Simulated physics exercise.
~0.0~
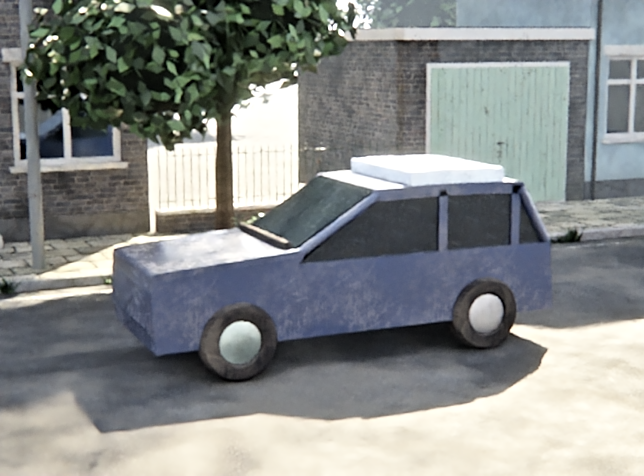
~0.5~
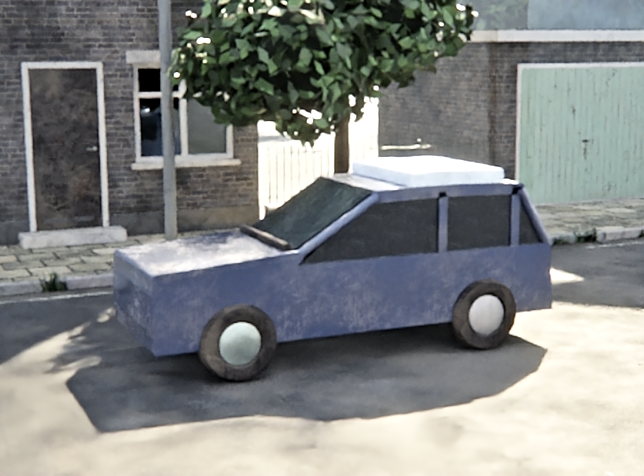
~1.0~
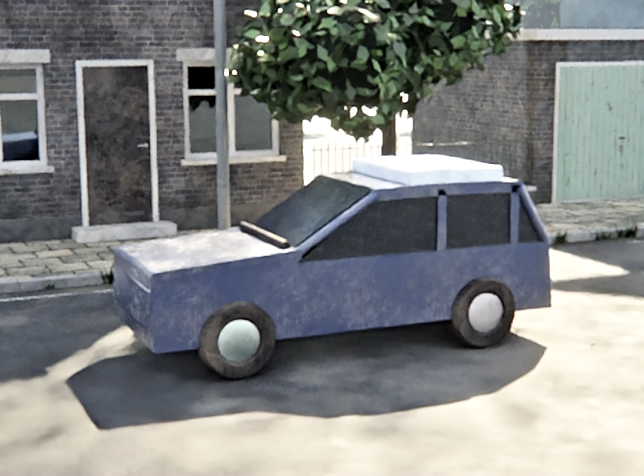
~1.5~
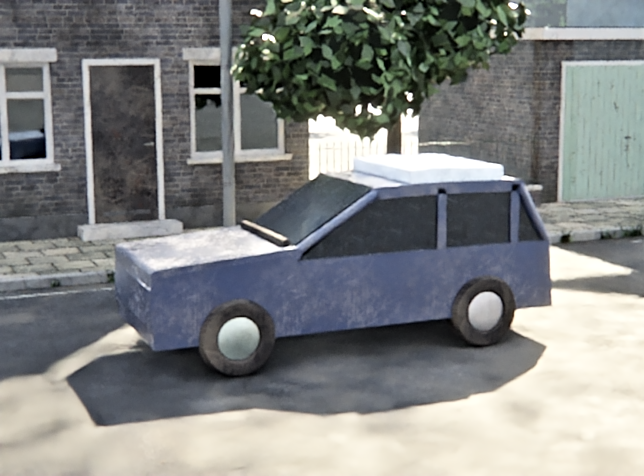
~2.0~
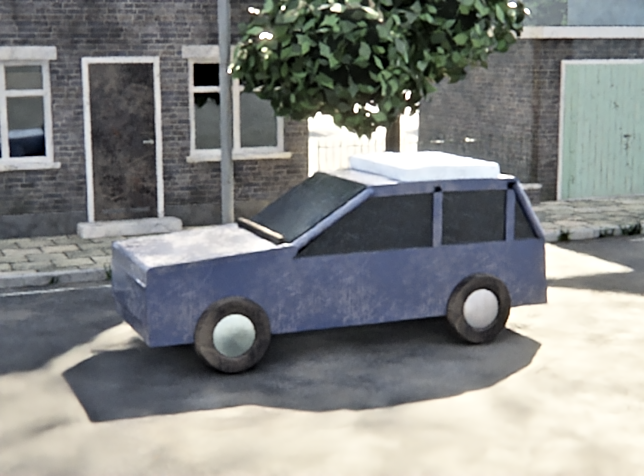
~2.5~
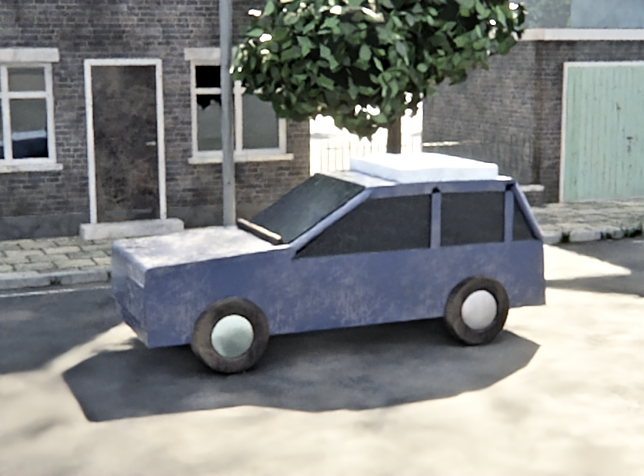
A blue car with a white slab of snow on its roof drove left along a street past brick houses, a tree and a pale green garage door, then braked to a halt, and the snow stayed on the roof.
